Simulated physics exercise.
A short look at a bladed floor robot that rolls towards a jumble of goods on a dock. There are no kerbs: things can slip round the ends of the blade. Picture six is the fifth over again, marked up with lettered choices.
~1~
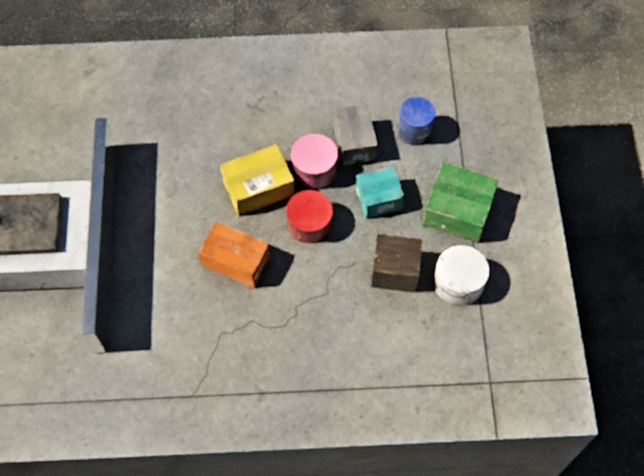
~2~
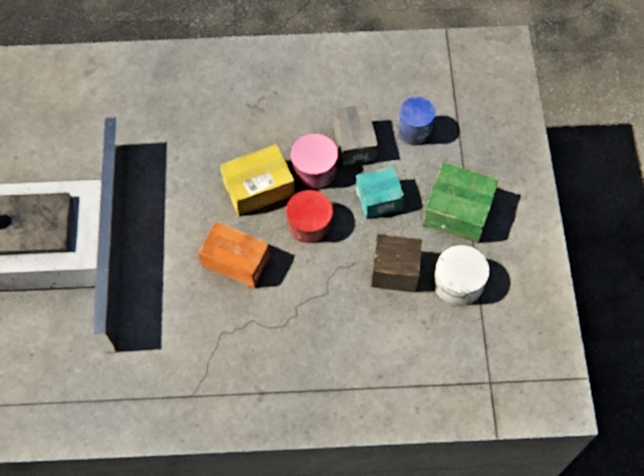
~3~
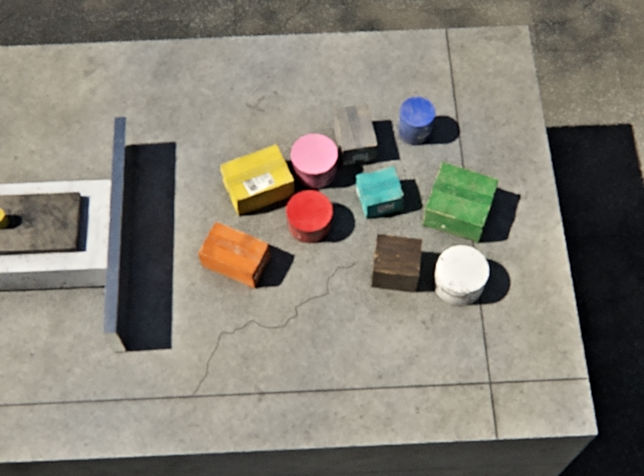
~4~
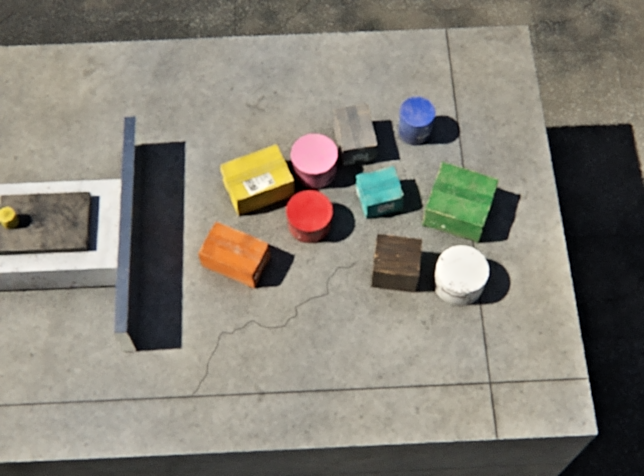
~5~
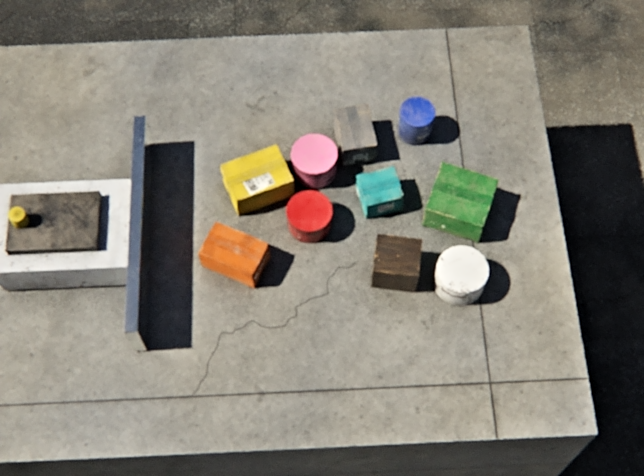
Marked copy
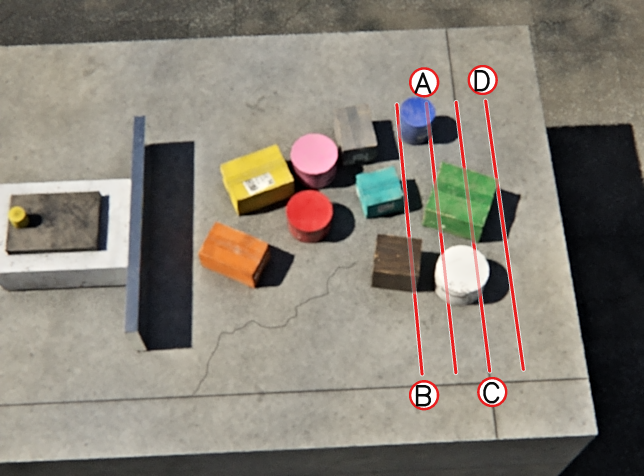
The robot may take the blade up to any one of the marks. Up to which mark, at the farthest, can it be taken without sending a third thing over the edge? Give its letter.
As far as mark C.
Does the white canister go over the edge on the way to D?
By then, yes.
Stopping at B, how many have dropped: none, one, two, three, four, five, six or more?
In all, none.
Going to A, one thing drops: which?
The green box goes over.
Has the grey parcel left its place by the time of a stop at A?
By then, yes.
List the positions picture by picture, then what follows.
Yellow box (258, 181); green box (460, 202); red pail (310, 217), in the first frame.
Robot (30, 223); pink pail (315, 162), in the second frame.
Robot (40, 222); grey parcel (355, 135), in the third frame.
Robot (51, 222); orange box (235, 255), in the fourth frame.
Robot (61, 221); white canister (460, 276); yellow box (258, 181); green box (460, 202), in the fifth frame.
On the marked copy, A at (440, 229); B at (409, 230); C at (472, 228); D at (503, 226).
Taking C. A third of the way, robot (182, 216); grey parcel (366, 133); pink pail (347, 167).
Two thirds of the way, robot (304, 211); green box (512, 208); white canister (496, 275).
When it is over, robot (399, 207); white canister over the edge; green box over the edge; two fallen.
As for the rest, A is within the limit but short; B is within the limit but short; D drops five.
